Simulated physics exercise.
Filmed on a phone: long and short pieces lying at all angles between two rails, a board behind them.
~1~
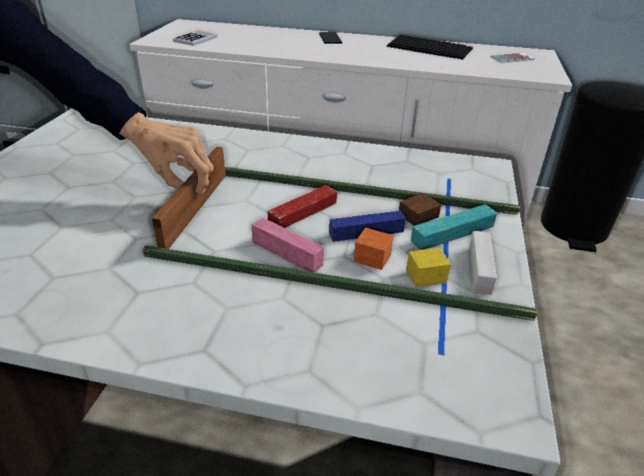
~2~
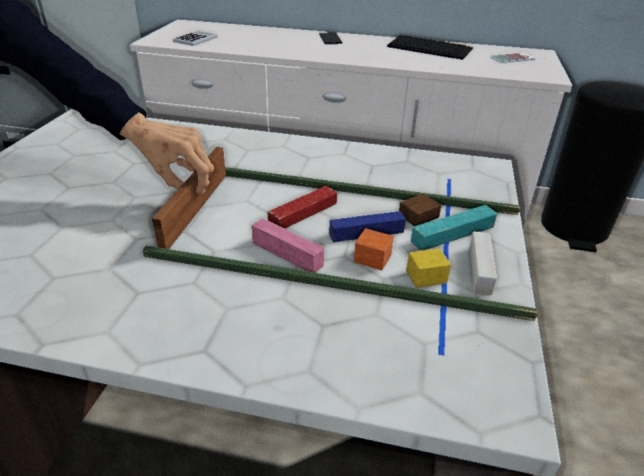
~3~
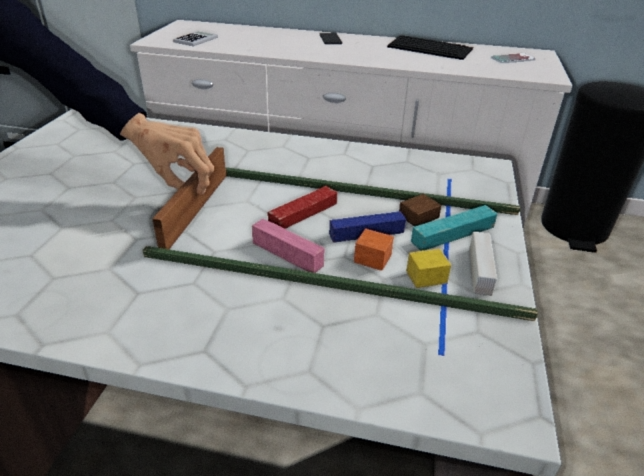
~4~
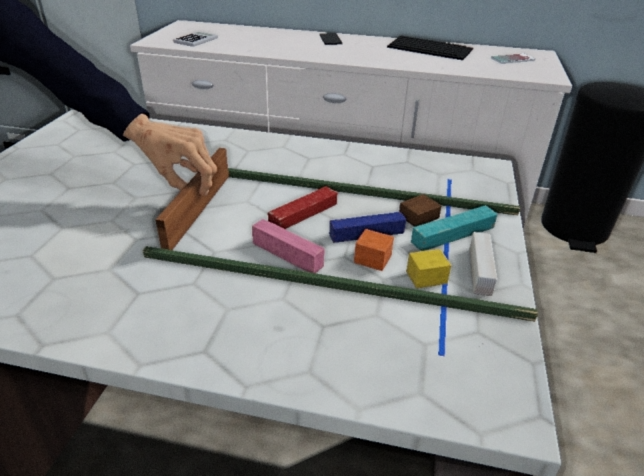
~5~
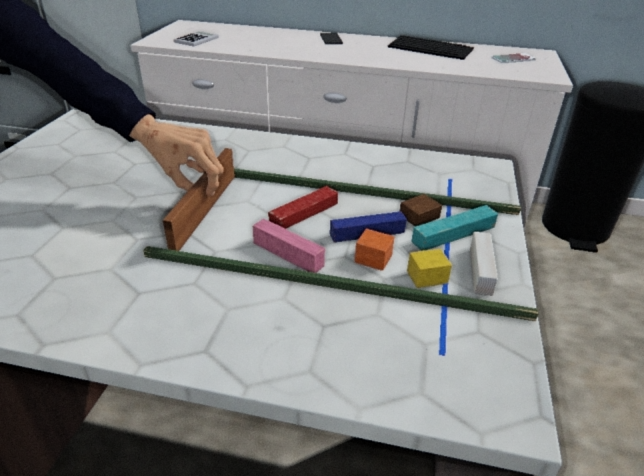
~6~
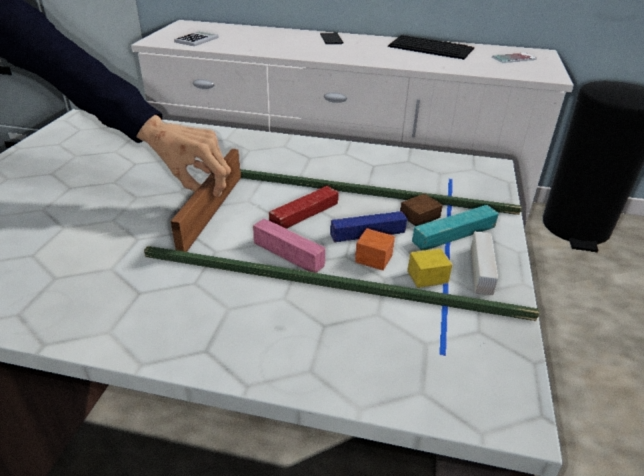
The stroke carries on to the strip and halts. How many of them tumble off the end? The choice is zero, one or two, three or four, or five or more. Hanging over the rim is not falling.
Outcome: The number that fall off is one or two.
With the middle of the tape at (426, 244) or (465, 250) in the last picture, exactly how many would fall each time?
Try by try, 0 and 3.
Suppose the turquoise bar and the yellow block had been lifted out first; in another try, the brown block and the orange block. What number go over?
0 in the first case, 1 in the second.
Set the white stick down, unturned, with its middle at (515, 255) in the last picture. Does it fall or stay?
Then it tumbles off.
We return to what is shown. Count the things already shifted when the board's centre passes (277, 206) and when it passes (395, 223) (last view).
2 and 8.
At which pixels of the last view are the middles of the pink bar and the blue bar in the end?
About (490, 279), and the other about (496, 232).
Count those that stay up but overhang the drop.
2 of them.
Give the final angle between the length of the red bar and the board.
About 0°.
Soon after, none off yet; white stick at rest near (484, 262); turquoise bar at rest near (456, 227); yellow block at rest near (429, 268).
After that, none off yet; white stick displaced a little near (505, 263); turquoise bar displaced a little near (482, 231); yellow block displaced about its own width near (480, 269).
In the end, the number that fall off is one or two; gone, white stick.
